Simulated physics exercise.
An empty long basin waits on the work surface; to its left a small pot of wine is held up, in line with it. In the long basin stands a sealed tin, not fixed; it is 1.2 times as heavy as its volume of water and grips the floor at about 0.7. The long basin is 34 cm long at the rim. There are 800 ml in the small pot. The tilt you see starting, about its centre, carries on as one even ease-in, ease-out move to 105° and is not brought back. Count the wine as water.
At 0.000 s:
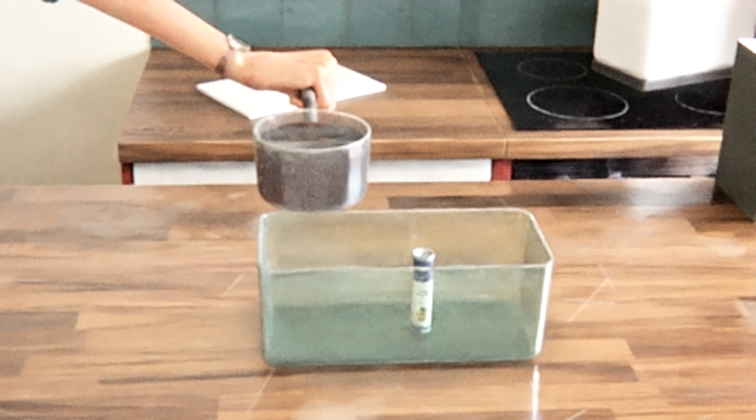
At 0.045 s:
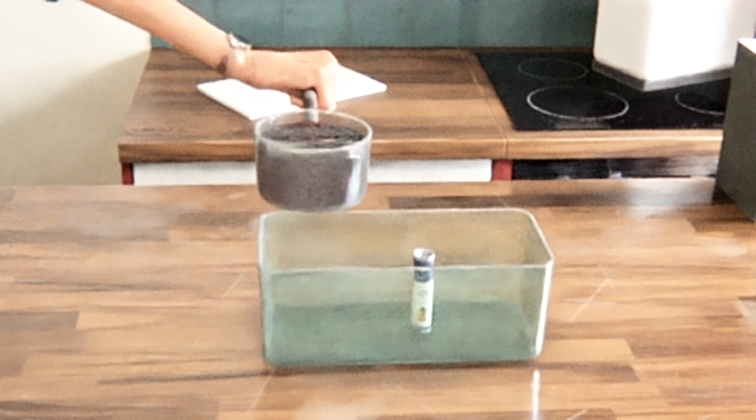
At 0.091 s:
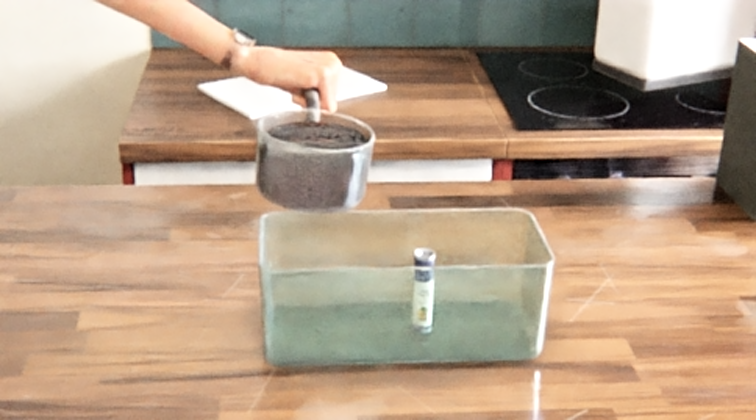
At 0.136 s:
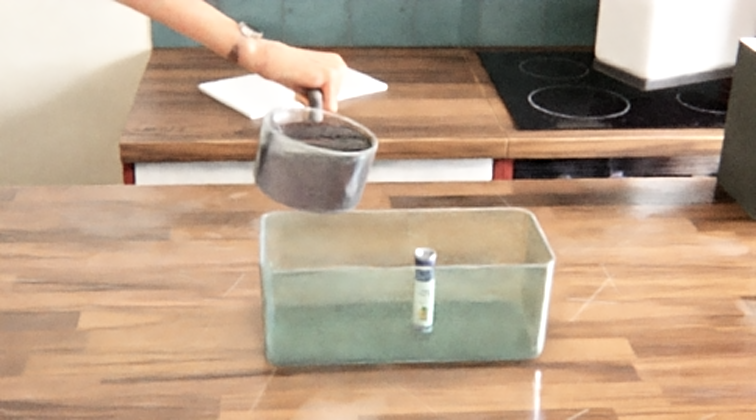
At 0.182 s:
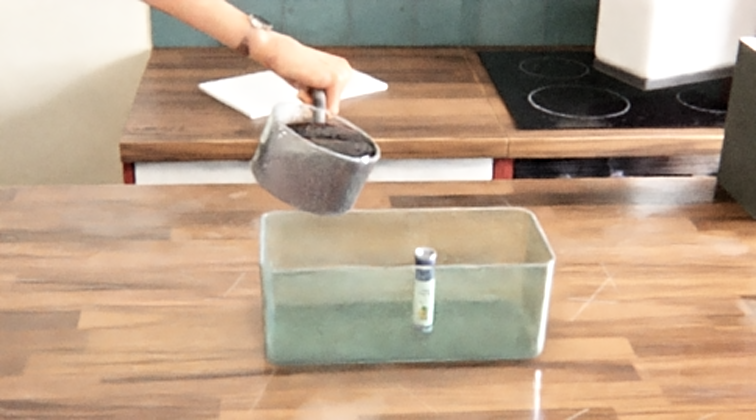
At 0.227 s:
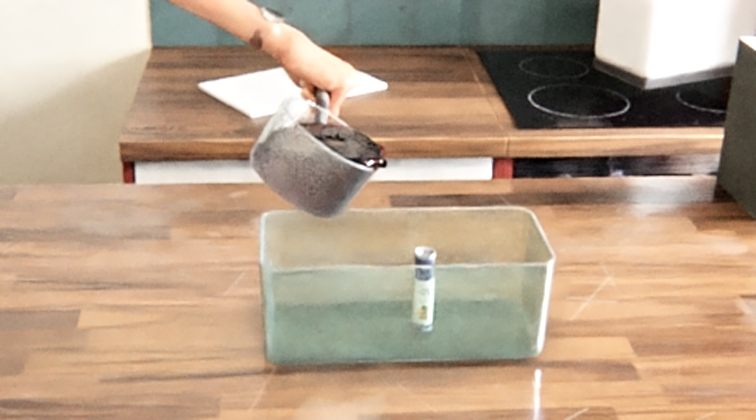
A bare arm with a wristband reaches in from the upper left over a wood-patterned kitchen worktop, seen from the front and slightly above. Its hand grips a clear pot of dark wine above the left of a long greenish glass basin, where a small pale tin with a dark top stands. The pot tilts rightward, slowly then faster, and wine reaches its rim, while the camera stays still.
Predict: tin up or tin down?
The tin topples.
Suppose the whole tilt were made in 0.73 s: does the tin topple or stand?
Then it topples.
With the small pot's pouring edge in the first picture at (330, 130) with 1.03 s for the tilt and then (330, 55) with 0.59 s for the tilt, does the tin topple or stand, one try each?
First it remains upright; then it goes over.
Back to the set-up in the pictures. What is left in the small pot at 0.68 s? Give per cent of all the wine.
Near 6 in a hundred.
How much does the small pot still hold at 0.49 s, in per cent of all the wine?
About 30 per cent.
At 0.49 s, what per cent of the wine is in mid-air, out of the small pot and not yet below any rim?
About 30 per cent.
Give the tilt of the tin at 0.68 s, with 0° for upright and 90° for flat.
About 5°.
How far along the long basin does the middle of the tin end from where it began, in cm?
Some 8.5 cm.
Then, 0.49 s in, the tilt is 97° and 31 per cent is still to pour; the tin stands where it began.
Then, 0.68 s in, the tilt is 105° and 6 per cent is still to pour; the tin leans 5°.
Then, 0.87 s in, the tilt is 105° and 1 per cent is still to pour; the tin lies on its side.
Then, 1.09 s in, the tilt is 105° and 0 per cent is still to pour; the tin lies on its side.
Finally, the tin lies on its side.
